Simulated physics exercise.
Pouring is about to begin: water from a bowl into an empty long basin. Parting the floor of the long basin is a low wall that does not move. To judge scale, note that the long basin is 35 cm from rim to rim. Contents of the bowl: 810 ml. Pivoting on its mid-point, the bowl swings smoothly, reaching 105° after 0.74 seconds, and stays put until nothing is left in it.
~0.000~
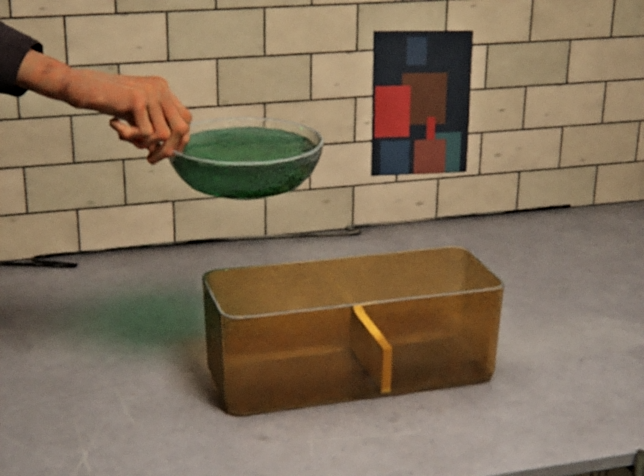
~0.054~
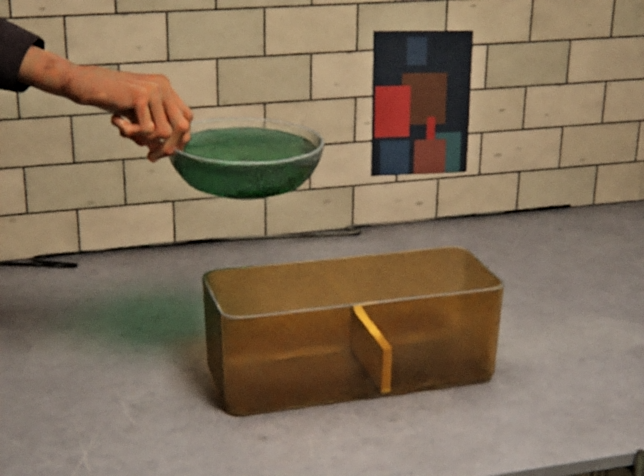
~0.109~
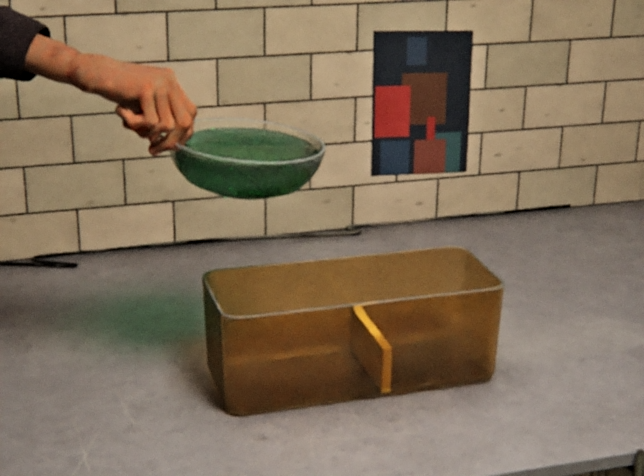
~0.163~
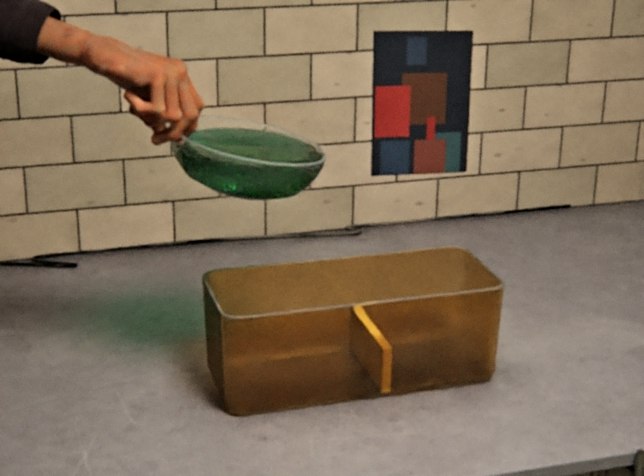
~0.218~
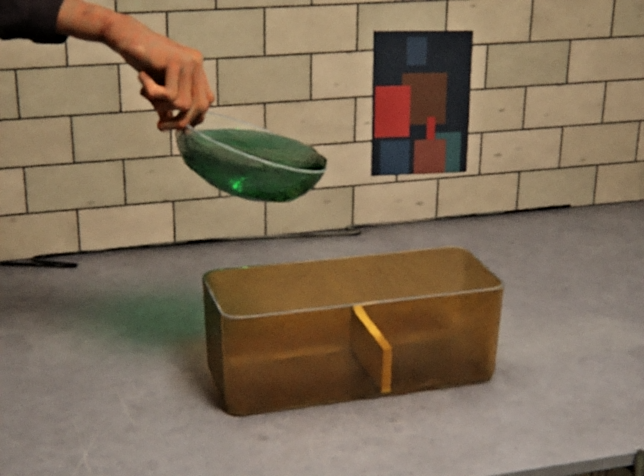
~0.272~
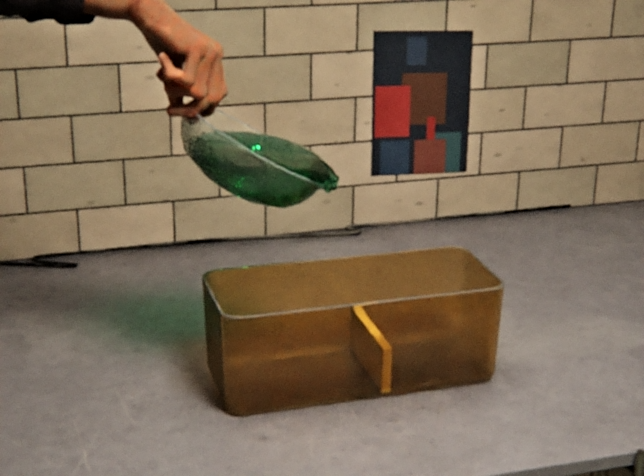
Hand tilting a glass bowl of green liquid down to the right above an empty amber basin with a low dividing wall.
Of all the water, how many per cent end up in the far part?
Roughly 38 per cent.
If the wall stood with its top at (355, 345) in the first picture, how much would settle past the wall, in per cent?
Around 55 %, I'd say.
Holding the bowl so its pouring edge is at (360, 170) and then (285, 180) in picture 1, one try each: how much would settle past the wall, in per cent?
Respectively about 65 and 5 percent.
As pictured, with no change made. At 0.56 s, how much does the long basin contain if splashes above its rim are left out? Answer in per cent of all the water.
Around 58%.
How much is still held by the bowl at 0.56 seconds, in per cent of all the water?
Roughly 4 per cent.
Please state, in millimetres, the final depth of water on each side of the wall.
Once settled, the left stands around 18 mm and the right around 16 mm.
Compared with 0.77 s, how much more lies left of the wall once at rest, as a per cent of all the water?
Roughly 1 per cent.
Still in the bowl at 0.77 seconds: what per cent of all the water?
Around 0 percent of it.
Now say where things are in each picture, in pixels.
The first picture shows tilt 0°; pouring edge (319, 136); surface from (169, 152) to (315, 142); the long basin's rim runs from (212, 296) to (485, 266); the wall's top is at (370, 326).
The second picture shows tilt 1°; pouring edge (320, 137); surface from (170, 151) to (315, 143).
The third picture shows tilt 6°; pouring edge (321, 143); surface from (171, 147) to (316, 144).
The fourth picture shows tilt 12°; pouring edge (322, 151); surface from (175, 145) to (318, 148).
The fifth picture shows tilt 21°; pouring edge (321, 163); surface from (180, 144) to (315, 155); 3 per cent is over the edge.
The sixth picture shows tilt 31°; pouring edge (319, 176); surface from (187, 145) to (300, 158); 12 per cent is over the edge.
Then, 0.56 s in, the tilt is 91° and 4 per cent is still to pour, 23 is left of the wall and 35 right of it.
Then, 0.77 s in, the tilt is 105° and 0 per cent is still to pour, 51 is left of the wall and 38 right of it.
Then, 1.00 s in, the tilt is 105° and 0 per cent is still to pour, 52 is left of the wall and 38 right of it.
Then, 1.24 s in, the tilt is 105° and 0 per cent is still to pour, 52 is left of the wall and 38 right of it.
Finally, 52 per cent lies left of the wall, 38 right of it and 9 outside.
